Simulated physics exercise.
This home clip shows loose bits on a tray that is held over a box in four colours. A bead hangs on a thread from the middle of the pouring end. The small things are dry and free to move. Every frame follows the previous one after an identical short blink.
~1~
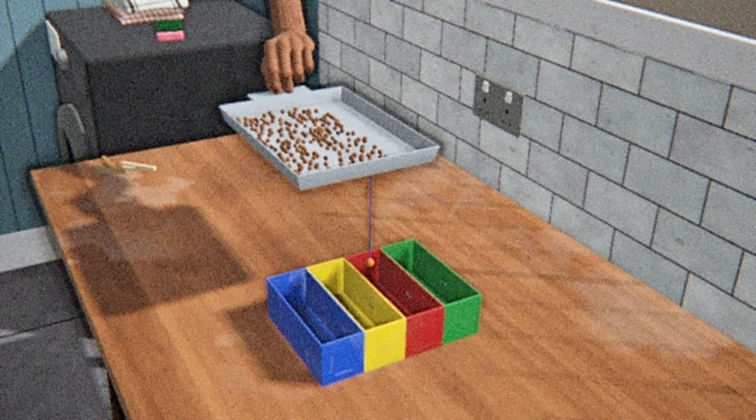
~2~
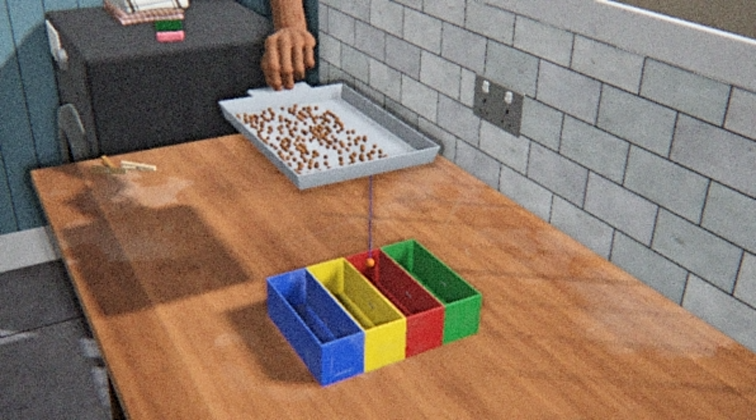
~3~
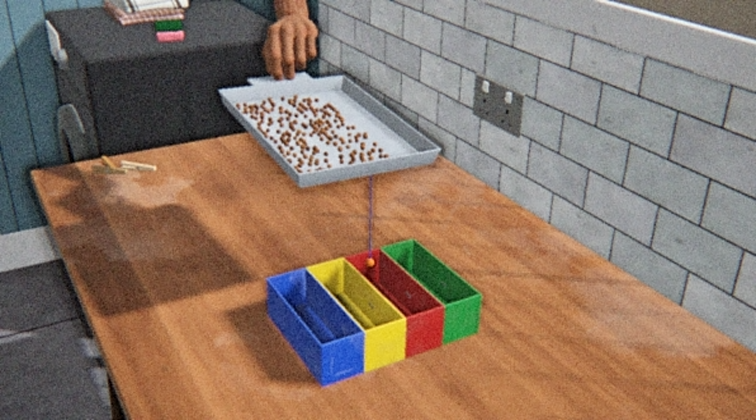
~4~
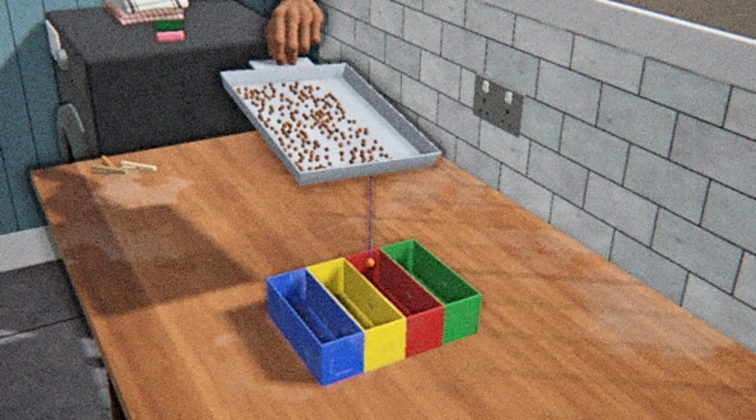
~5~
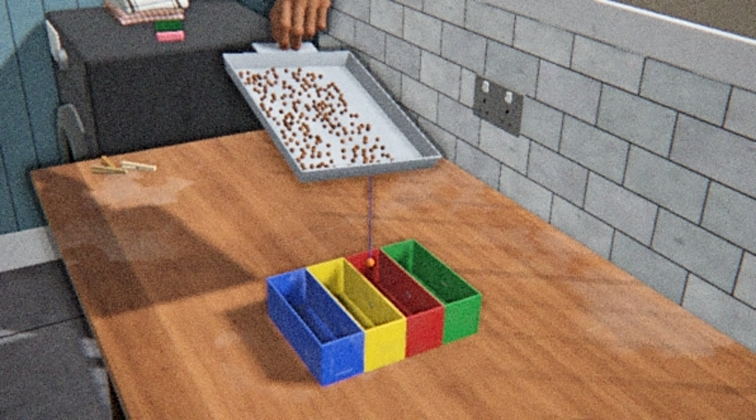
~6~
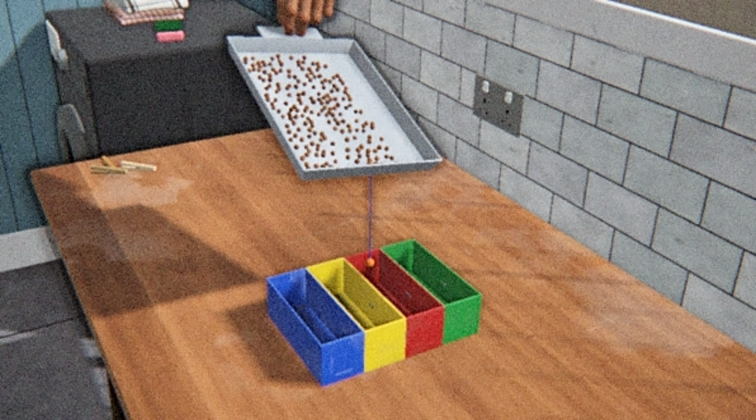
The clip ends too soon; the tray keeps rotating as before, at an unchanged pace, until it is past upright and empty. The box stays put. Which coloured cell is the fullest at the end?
The green one.
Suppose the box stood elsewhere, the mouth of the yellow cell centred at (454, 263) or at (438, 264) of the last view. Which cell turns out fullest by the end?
The first time it is that yellow cell, and the second time it is the yellow one.
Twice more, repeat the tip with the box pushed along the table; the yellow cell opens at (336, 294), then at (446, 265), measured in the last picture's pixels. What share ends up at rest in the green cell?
About 30 per cent, then about 0 per cent.
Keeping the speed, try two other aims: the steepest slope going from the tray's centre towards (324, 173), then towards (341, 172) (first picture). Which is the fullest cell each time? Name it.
So the first one goes to the cell in blue and the second to blue.
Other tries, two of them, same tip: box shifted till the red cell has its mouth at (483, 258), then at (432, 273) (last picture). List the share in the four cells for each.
It would be roughly 100 per cent in the first placement and roughly 100 per cent in the second.
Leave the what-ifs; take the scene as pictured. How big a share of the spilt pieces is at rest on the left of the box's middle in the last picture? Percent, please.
Close to 0 per cent of the spill, I think.
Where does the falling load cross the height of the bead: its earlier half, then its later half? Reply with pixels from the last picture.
It goes through near (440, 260) first, then near (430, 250).
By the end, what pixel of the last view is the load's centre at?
At about (435, 305), give or take.
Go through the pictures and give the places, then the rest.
Corners of the pouring end at (300, 173) and (433, 146), level; middle of the load at (314, 139), cereal balls; bead on its thread at (370, 263); blue cell at (343, 355); yellow cell at (385, 341); red cell at (424, 328); green cell at (462, 316), in the first frame.
Corners of the pouring end at (301, 173) and (434, 146), level; middle of the load at (314, 137), in the second frame.
Corners of the pouring end at (301, 171) and (434, 148), tipped barely, lowest at the right corner; middle of the load at (315, 132), in the third frame.
Corners of the pouring end at (303, 170) and (435, 151), tipped a little, lowest at the right corner; middle of the load at (315, 124), in the fourth frame.
Corners of the pouring end at (305, 168) and (436, 154), tipped clearly, lowest at the right corner; middle of the load at (318, 116), in the fifth frame.
Corners of the pouring end at (307, 167) and (436, 157), tipped clearly, lowest at the right corner; middle of the load at (322, 110), about a third on the move; blue cell at (343, 355); yellow cell at (385, 341); red cell at (424, 328); green cell at (462, 316), in the sixth frame.
Soon, tray tipped steeply; most on the tray; about a quarter falling or outside the box.
A while on, tray tipped past a quarter turn; about a quarter on the tray; about a third in the green cell; a small part in the red cell; about half falling or outside the box.
Towards the end, tray tipped past a quarter turn; about two thirds in the green cell; a small part in the red cell; about a quarter falling or outside the box.
Finally, tray tipped past a quarter turn; about two thirds in the green cell; a small part in the red cell; none in the blue cell; none in the yellow cell; about a quarter outside the box.
